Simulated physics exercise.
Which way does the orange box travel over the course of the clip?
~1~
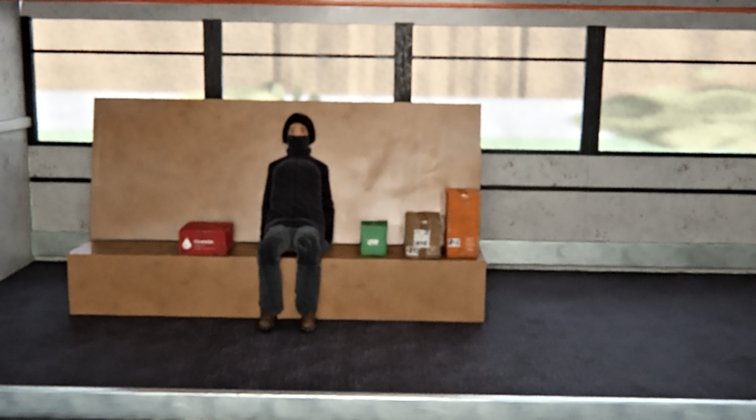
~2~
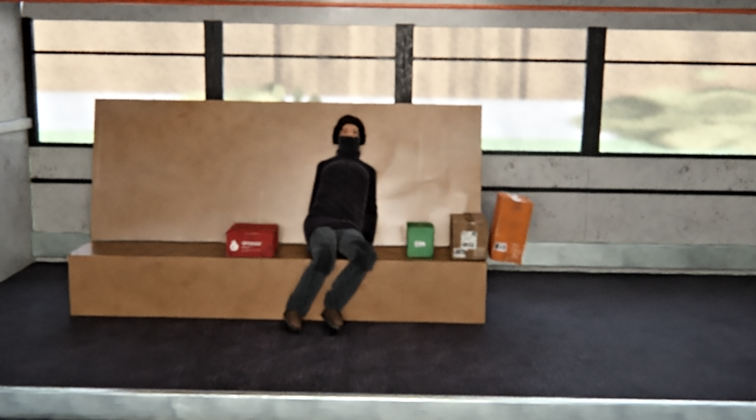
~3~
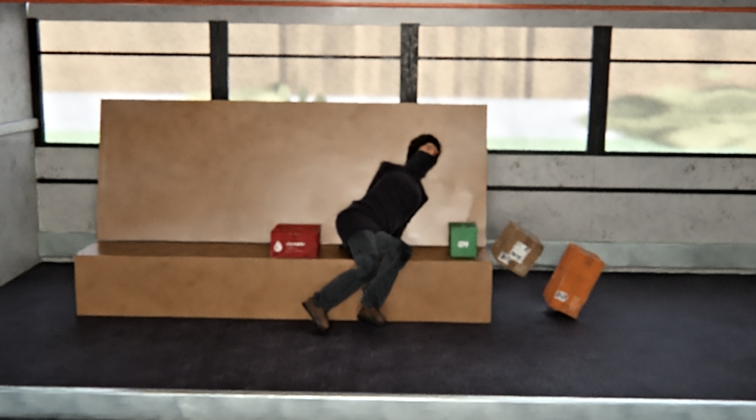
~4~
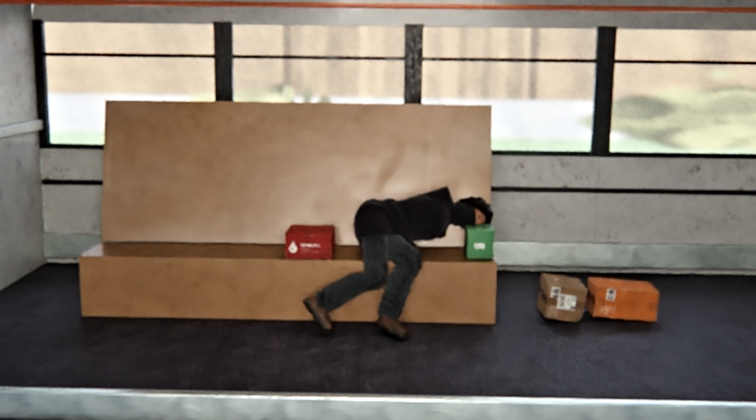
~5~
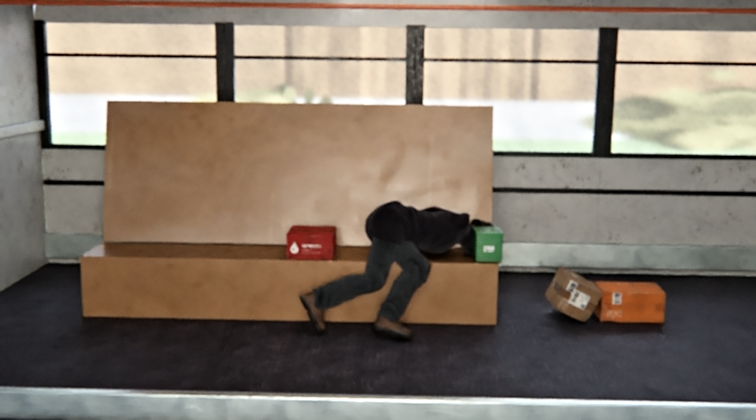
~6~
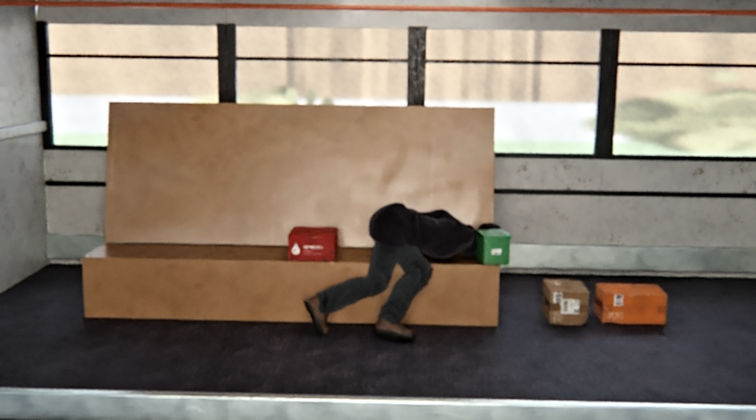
The orange box moves to the right, going off the end of the bench and ending on its side on the floor.
